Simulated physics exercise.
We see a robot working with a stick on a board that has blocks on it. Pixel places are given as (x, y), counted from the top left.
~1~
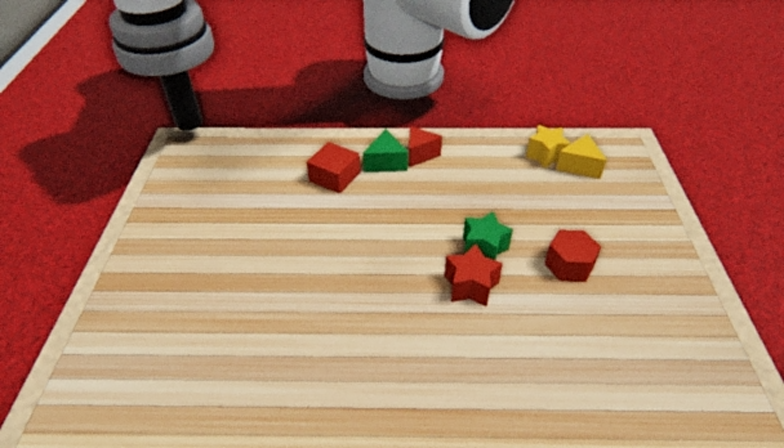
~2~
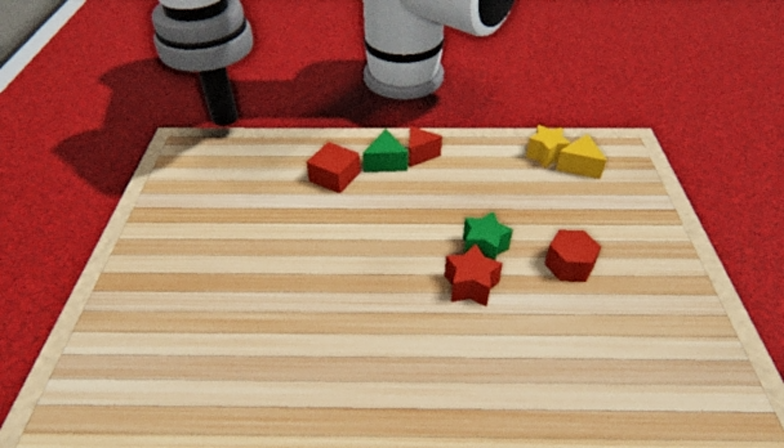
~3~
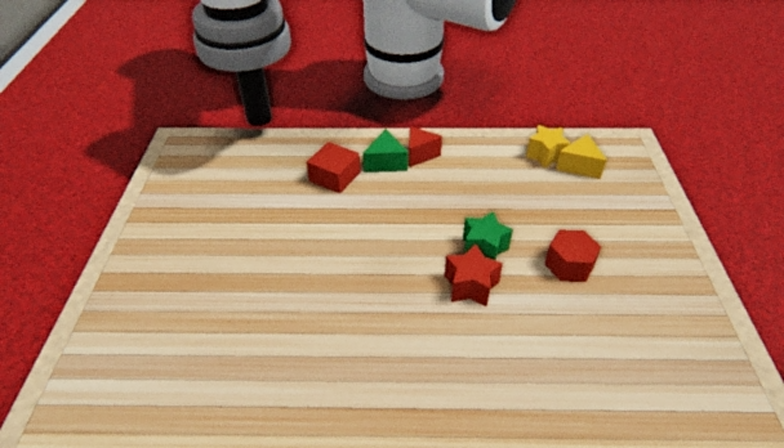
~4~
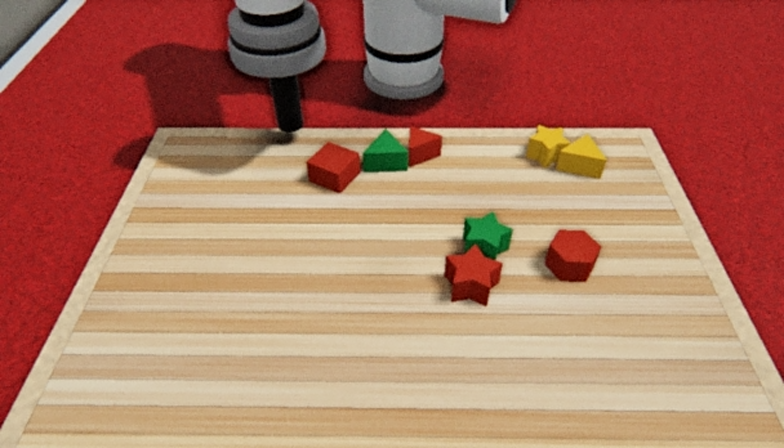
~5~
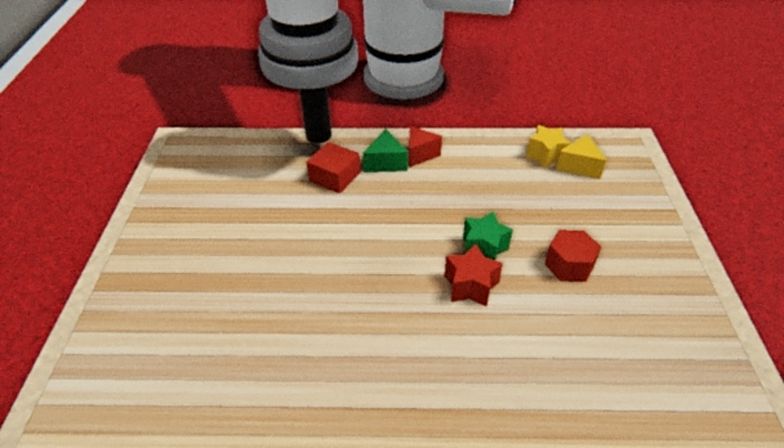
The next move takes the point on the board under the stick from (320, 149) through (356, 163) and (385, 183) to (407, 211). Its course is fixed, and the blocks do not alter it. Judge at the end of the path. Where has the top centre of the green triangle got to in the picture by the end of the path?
Put as a pixel place, it's (410, 155).
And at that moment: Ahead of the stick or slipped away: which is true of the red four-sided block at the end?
Left aside or behind.
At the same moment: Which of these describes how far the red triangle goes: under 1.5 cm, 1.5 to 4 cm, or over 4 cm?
Distance: Less than 1.5 cm.
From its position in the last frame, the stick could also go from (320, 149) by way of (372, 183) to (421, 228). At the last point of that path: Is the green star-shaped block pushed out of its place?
In short: No.
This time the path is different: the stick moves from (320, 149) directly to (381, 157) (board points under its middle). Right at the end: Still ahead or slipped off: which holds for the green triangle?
In front, still.
The first path, step by step. One third of the way, stick at (355, 150); red four-sided block at (340, 167), turned 40° clockwise.
Two thirds of the way, stick at (385, 170); red four-sided block at (345, 174), turned 85° clockwise; green triangle at (409, 154), turned 55° anticlockwise; red triangle at (427, 133), turned 30° anticlockwise.
At the end, stick at (407, 197); red four-sided block at (345, 174), turned 85° clockwise; green triangle at (410, 155), turned 60° anticlockwise; red triangle at (427, 133), turned 30° anticlockwise; green star-shaped block unmoved.
